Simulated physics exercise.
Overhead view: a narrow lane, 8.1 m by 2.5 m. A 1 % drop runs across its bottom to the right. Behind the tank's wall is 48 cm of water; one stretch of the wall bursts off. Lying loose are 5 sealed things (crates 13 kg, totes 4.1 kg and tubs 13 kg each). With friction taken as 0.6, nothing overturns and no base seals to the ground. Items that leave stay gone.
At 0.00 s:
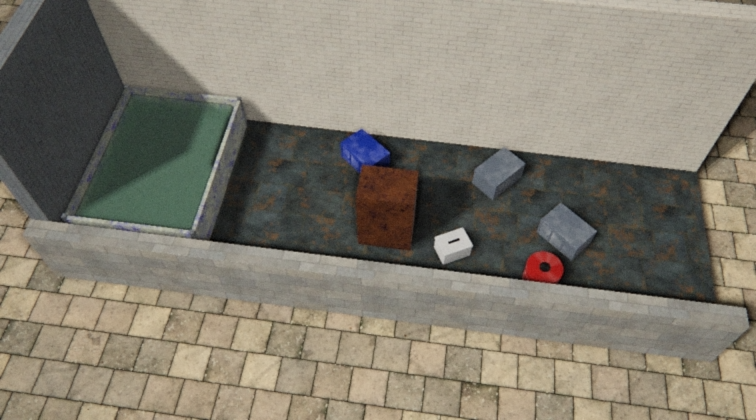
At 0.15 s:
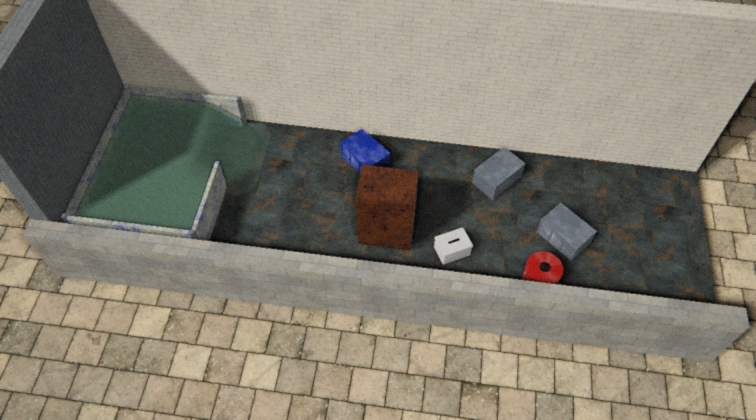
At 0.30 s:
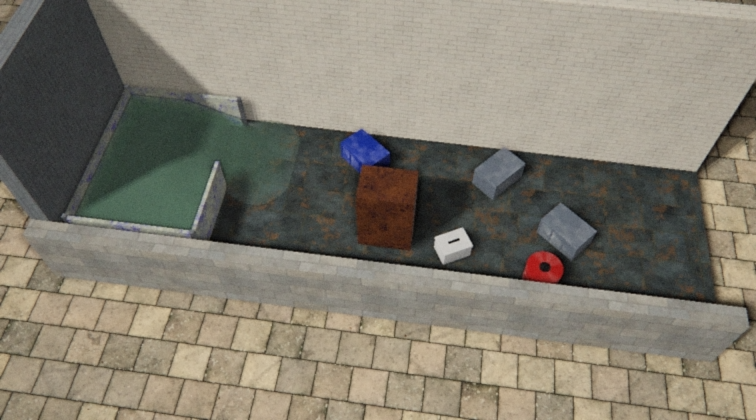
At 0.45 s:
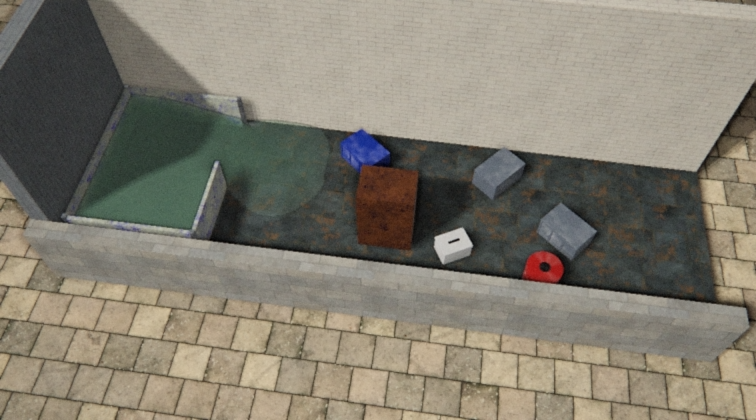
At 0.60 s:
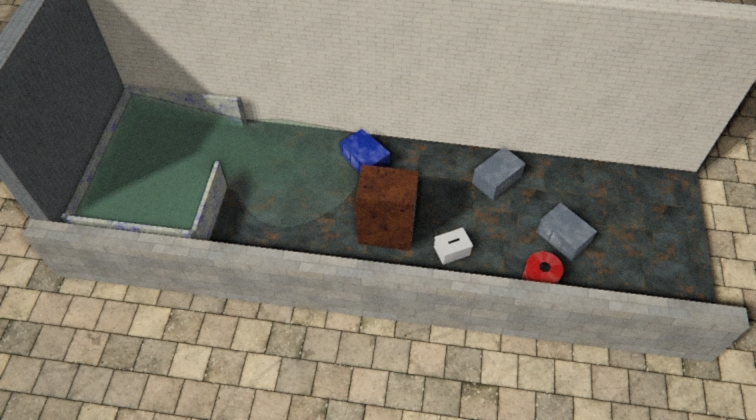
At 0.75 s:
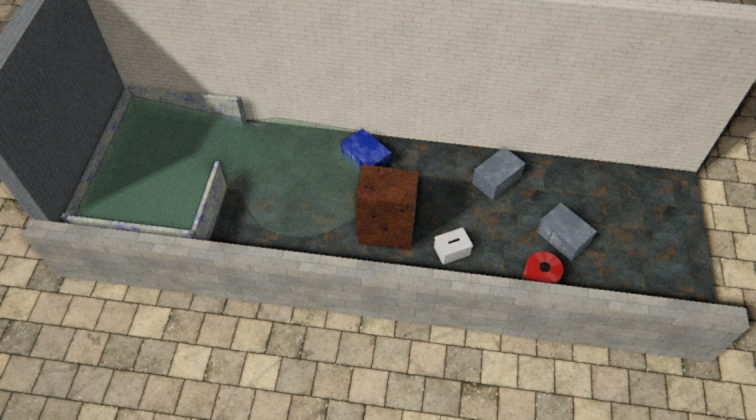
At first, greenish water sits behind a low wall at the left end of a narrow walled lane, with a brown block and several smaller objects standing to the right. Part of the wall disappears, and water spreads rightward across the dark floor, reaching the blue object and brown block, while the objects stay put.
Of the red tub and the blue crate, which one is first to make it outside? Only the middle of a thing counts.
First out is the blue one.
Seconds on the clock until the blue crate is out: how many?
3.5 s.
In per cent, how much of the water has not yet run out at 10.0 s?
Roughly 42 percent.
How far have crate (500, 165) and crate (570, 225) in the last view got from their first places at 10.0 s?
Log: Item 1 washed out, item 2 gone out.
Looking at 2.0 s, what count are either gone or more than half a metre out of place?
The number I get is 2.
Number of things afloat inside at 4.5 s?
By my count, 1.
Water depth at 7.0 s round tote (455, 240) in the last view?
6 cm.
After 2.0 s the red tub is near (545, 267), 0.0 m from its start, aground; the blue crate is near (502, 151), 1.9 m from its start, afloat; 0 of 5 are out; 1 afloat.
After 4.5 s the red tub is near (606, 284), 0.7 m from its start, aground; the blue crate has gone out (at 3.4 s); 3 of 5 are out; 1 afloat.
After 7.0 s the red tub is near (642, 287), 1.2 m from its start, aground; the blue crate has gone out (at 3.4 s); 3 of 5 are out; 1 afloat.
After 10.0 s the red tub is near (642, 287), 1.2 m from its start, aground; the blue crate has gone out (at 3.4 s); 3 of 5 are out; 0 afloat.
